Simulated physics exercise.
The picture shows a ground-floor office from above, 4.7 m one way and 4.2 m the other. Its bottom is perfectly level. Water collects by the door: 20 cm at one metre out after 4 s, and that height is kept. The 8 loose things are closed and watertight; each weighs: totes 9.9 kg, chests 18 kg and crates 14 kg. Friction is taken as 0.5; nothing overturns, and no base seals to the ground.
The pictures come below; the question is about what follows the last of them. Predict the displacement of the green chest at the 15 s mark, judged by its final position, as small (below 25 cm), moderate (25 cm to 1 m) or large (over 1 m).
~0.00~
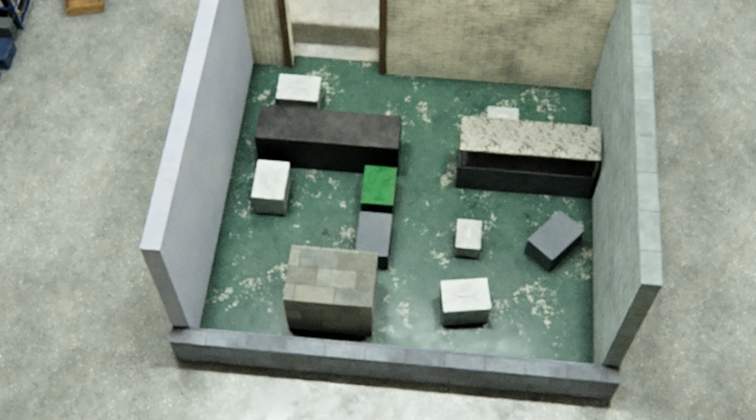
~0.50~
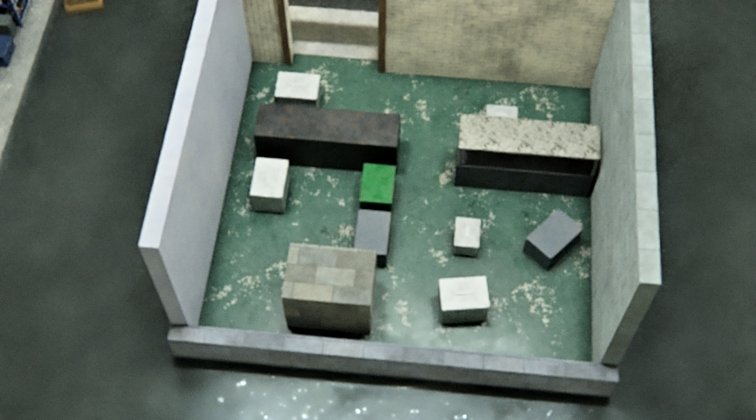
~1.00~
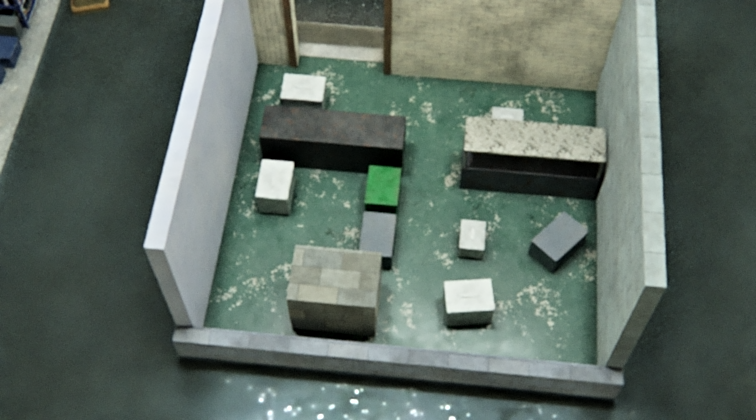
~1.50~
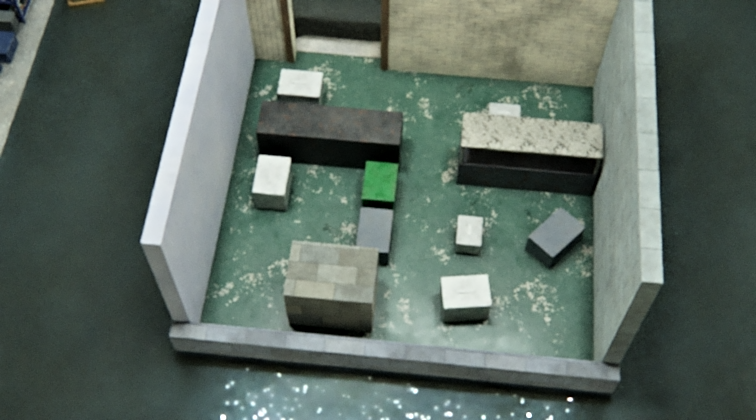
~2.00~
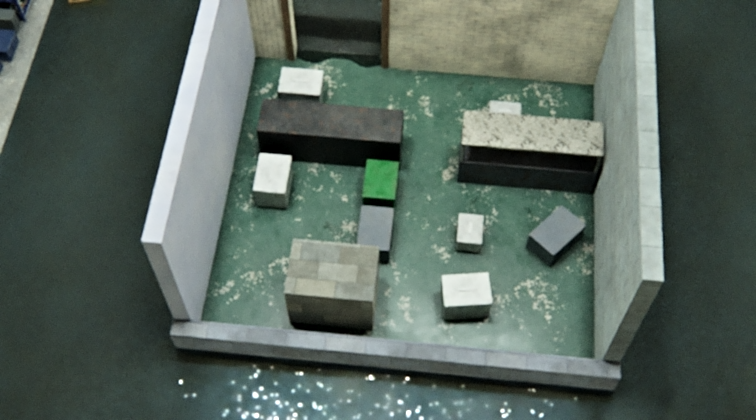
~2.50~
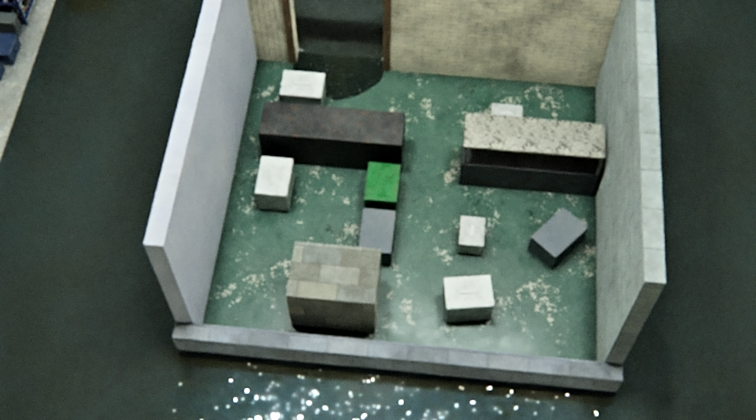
Small.
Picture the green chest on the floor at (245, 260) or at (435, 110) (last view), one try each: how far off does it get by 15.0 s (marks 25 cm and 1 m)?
Run 1 - in place; run 2 - well off.
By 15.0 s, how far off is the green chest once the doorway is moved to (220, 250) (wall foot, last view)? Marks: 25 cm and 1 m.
I'd expect the green chest to get swept far off.
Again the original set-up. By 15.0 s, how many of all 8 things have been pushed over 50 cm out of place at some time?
Answer: 2.
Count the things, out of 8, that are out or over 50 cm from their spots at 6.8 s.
That would be 1.
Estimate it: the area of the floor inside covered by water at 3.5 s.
Flooded: Near 1.5 m2.
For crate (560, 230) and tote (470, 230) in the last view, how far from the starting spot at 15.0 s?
In turn: 0 cm, 0 cm.
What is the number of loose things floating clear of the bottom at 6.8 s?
I get 0.
After 3.5 s the green chest is near (383, 182), 0.0 m from its start, aground; 0 afloat.
After 6.8 s the green chest is near (383, 182), 0.0 m from its start, aground; 0 afloat.
After 11.0 s the green chest is near (383, 182), 0.0 m from its start, aground; 1 afloat.
After 15.0 s the green chest is near (383, 182), 0.0 m from its start, aground; 1 afloat.
